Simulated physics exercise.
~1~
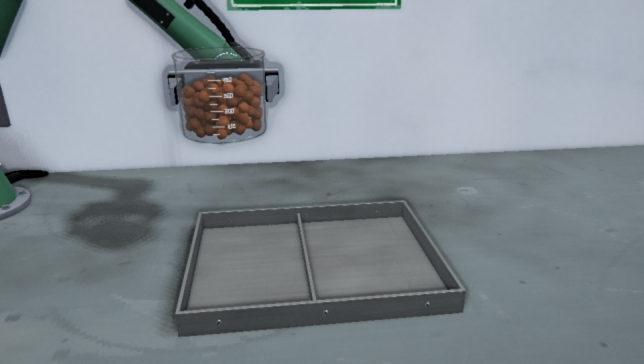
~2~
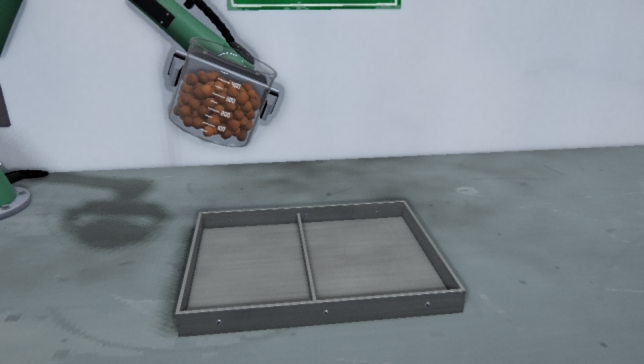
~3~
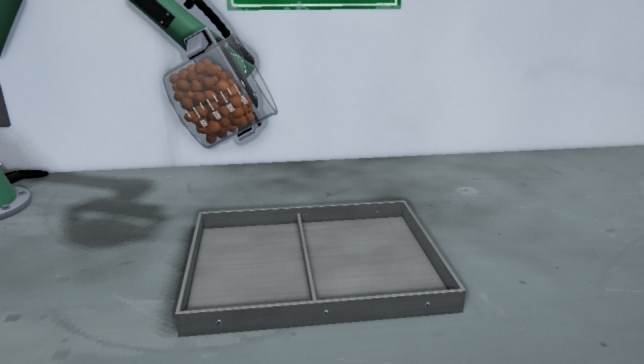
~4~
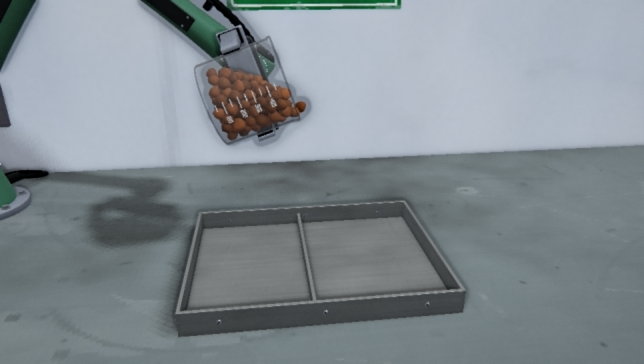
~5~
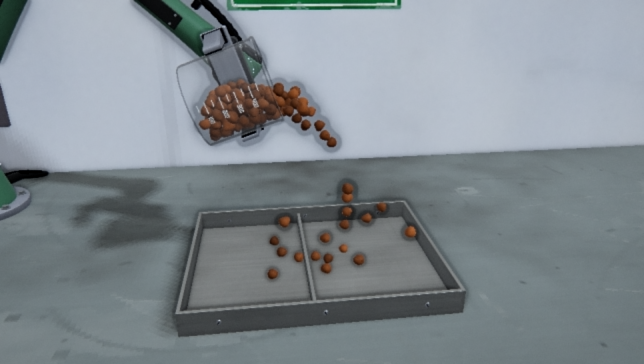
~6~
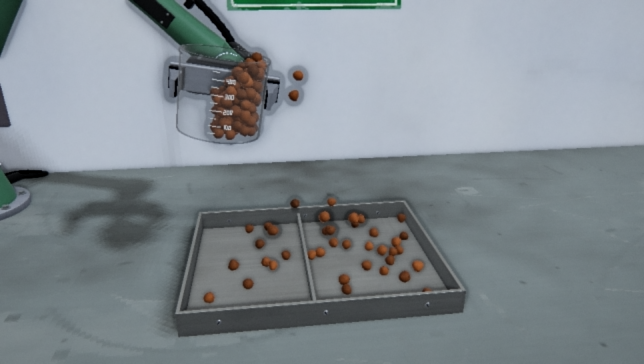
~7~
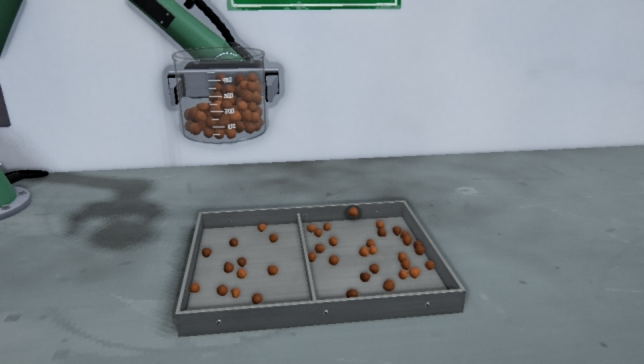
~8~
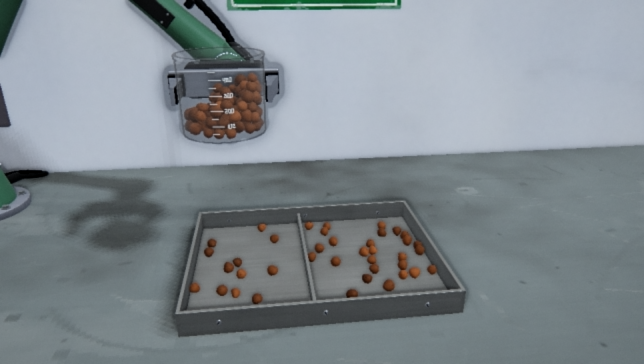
Robot arm tipping a clear tumbler of hazelnuts, spilling some across both parts of a divided tray, then righting it still partly full.
